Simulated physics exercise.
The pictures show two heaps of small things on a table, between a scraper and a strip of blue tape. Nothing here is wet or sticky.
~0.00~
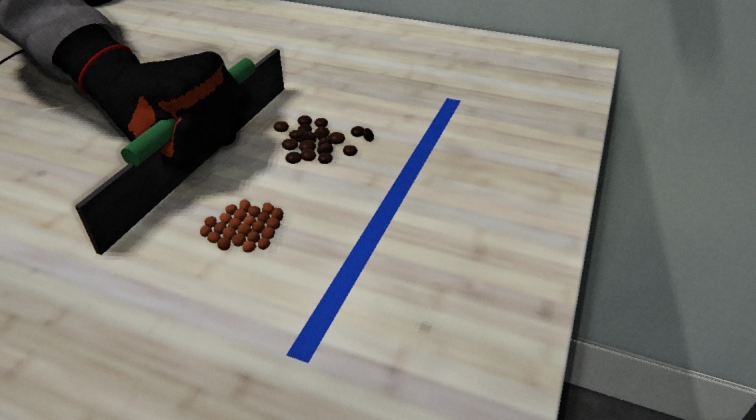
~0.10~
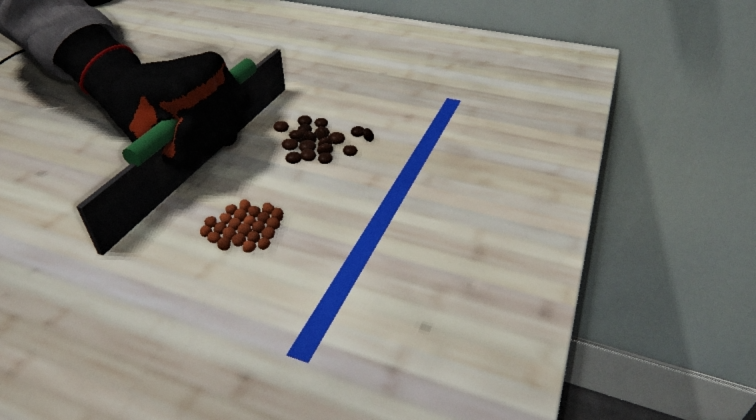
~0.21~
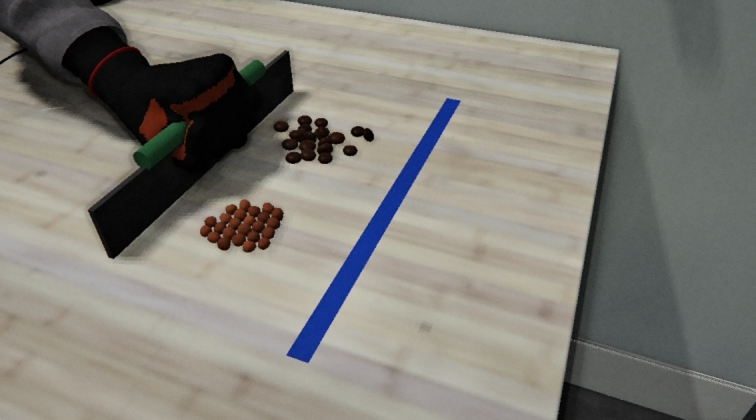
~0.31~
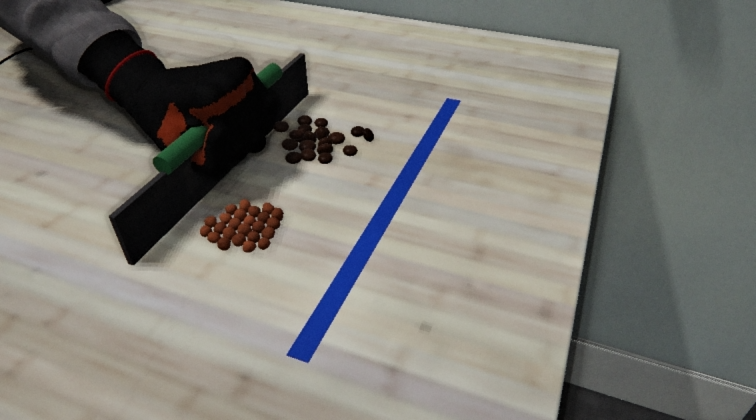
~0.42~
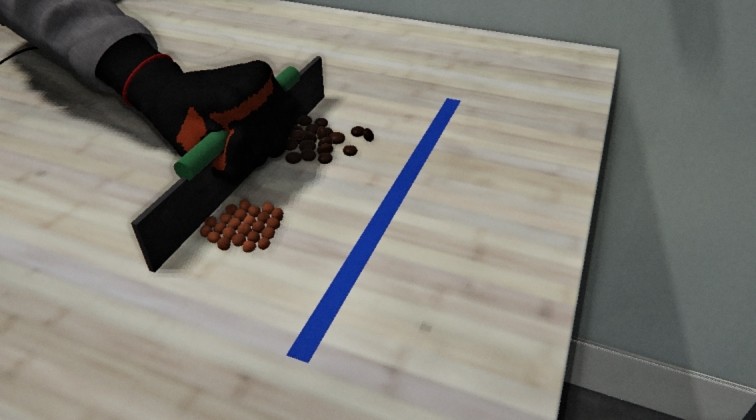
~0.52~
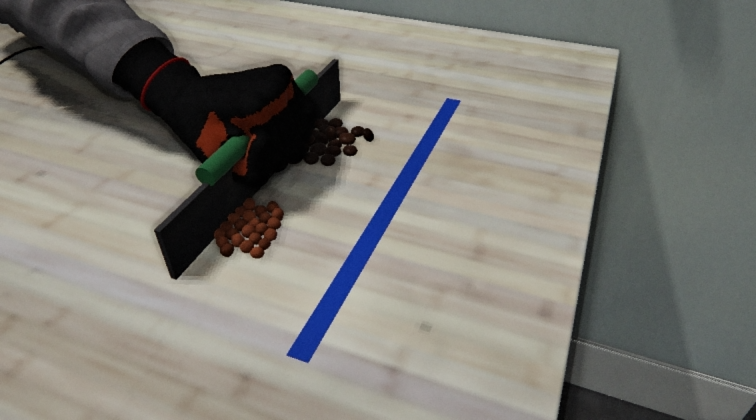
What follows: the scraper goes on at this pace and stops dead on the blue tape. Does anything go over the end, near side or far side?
Near lot: It all stops short of the edge. Far lot: It all stops short of the edge.
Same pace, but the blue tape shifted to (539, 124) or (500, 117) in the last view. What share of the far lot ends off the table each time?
The first gives 0 %, the second 0 %.
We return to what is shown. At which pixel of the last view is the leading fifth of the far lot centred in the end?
At about (466, 169).
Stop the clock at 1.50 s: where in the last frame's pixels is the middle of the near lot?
Close to (391, 271).
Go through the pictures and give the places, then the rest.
In the first picture, scraper at (106, 215), at rest; blue tape at (449, 107), well back from the edge; edge at (587, 250); near lot at (244, 230), a few clay pellets; far lot at (311, 137), a few flat chocolate drops.
In the second picture, scraper at (107, 215); far lot at (311, 137).
In the third picture, scraper at (118, 219); near lot at (244, 230).
In the fourth picture, scraper at (138, 225); far lot at (311, 137).
In the fifth picture, scraper at (159, 231); near lot at (244, 230).
In the sixth picture, scraper at (181, 238); blue tape at (449, 107); edge at (587, 250); near lot at (248, 231), about a third pushed along; far lot at (322, 139), about two thirds pushed along.
Around 0.86 s, scraper still moving, near (336, 142); near lot all on the table, its front near (340, 242); far lot all on the table, its front near (408, 161).
Around 1.22 s, scraper stopped at the blue tape; near lot all on the table, its front near (411, 285); far lot all on the table, its front near (475, 176).
Around 1.50 s, scraper stopped at the blue tape; near lot all on the table, its front near (421, 288); far lot all on the table, its front near (475, 176).
Finally (1.7 s), scraper stopped at the blue tape; near lot all on the table, its front near (421, 288); far lot all on the table, its front near (475, 176).
